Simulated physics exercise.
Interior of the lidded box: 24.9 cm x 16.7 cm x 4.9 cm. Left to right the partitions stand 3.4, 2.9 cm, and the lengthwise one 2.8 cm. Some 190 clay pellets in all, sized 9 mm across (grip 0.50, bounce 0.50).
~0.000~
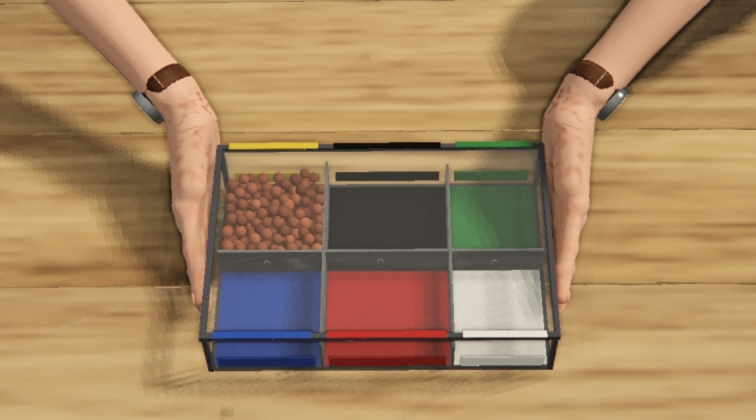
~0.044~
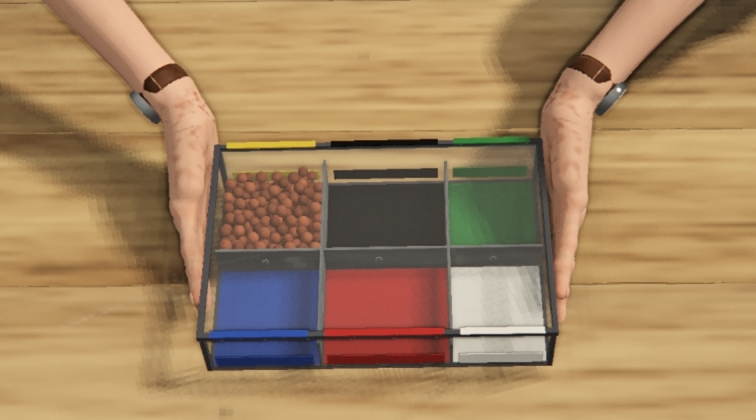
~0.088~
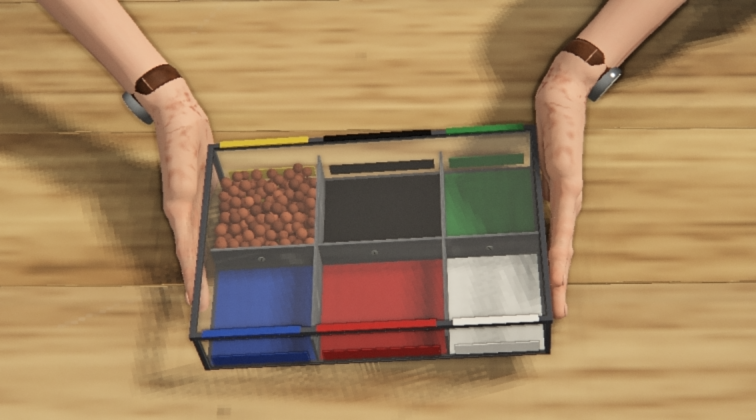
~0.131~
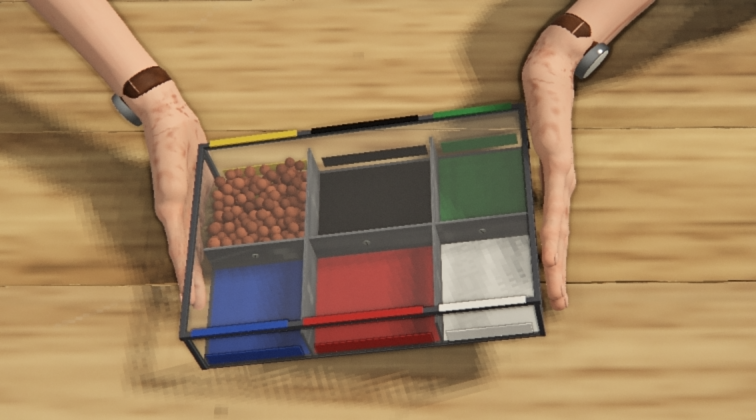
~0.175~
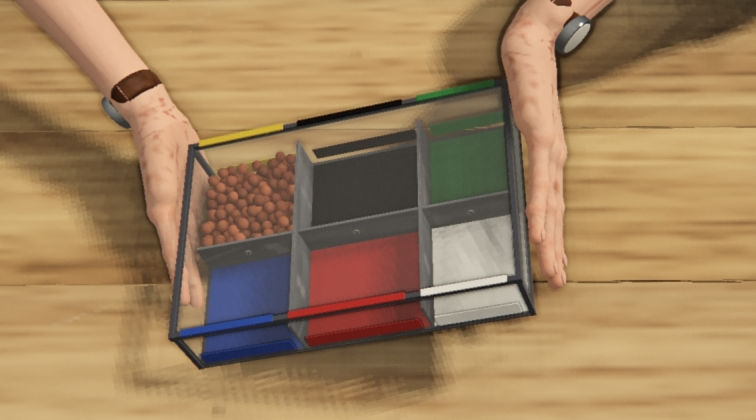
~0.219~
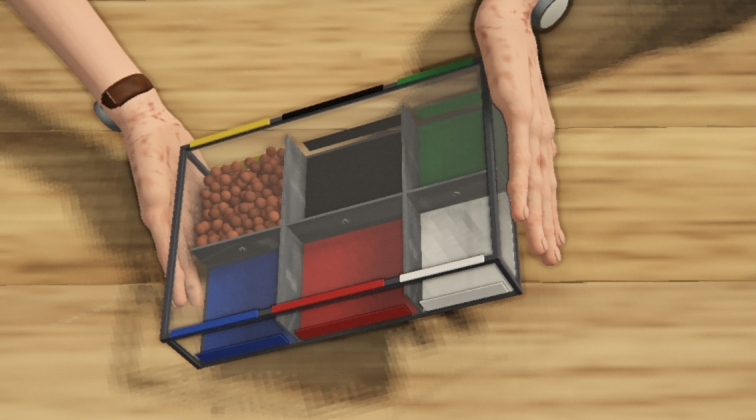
At the start, two hands hold a clear lidded box level above a wooden surface, its six coloured compartments empty except the yellow one at back left, full of brown pellets. The hands then tilt it steadily, the right side rising and the left front corner lowest, while the pellets stay in their compartment.
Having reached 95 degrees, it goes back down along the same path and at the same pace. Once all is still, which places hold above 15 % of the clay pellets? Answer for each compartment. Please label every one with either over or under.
Labels - red: Under; blue: Under; green: Under; yellow: Over; white: Under; black: Under.
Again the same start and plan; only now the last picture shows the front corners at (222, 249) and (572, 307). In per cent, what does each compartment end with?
Each compartment ends with, in per cent, red 0, blue 0, green 15, yellow 85, white 0 and black 5.
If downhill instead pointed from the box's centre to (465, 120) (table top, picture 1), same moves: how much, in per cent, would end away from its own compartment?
My best guess is some 5 per cent.
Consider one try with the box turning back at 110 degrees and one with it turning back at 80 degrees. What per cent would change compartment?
5 % and 5 %.
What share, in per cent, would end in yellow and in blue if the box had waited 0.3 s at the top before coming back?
Result - yellow: 95 %, blue: 5 %.
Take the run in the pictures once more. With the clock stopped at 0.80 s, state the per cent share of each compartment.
Red 0; blue 5; green 0; yellow 95; white 0; black 0.
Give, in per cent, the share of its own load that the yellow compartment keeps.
Roughly 100 per cent.
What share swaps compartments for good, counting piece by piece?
Near 5 in a hundred.
After 0.80 s, tilt 93 degrees; blue 5 %, yellow 95 %.
Then, at 1.18 s, tilt 39 degrees; blue 5 %, yellow 95 %.
After 1.65 s, tilt 0 degrees; blue 5 %, yellow 95 %.
In the end, at 2.4 s, red 0 %, blue 5 %, green 0 %, yellow 95 %, white 0 %, black 0 %.
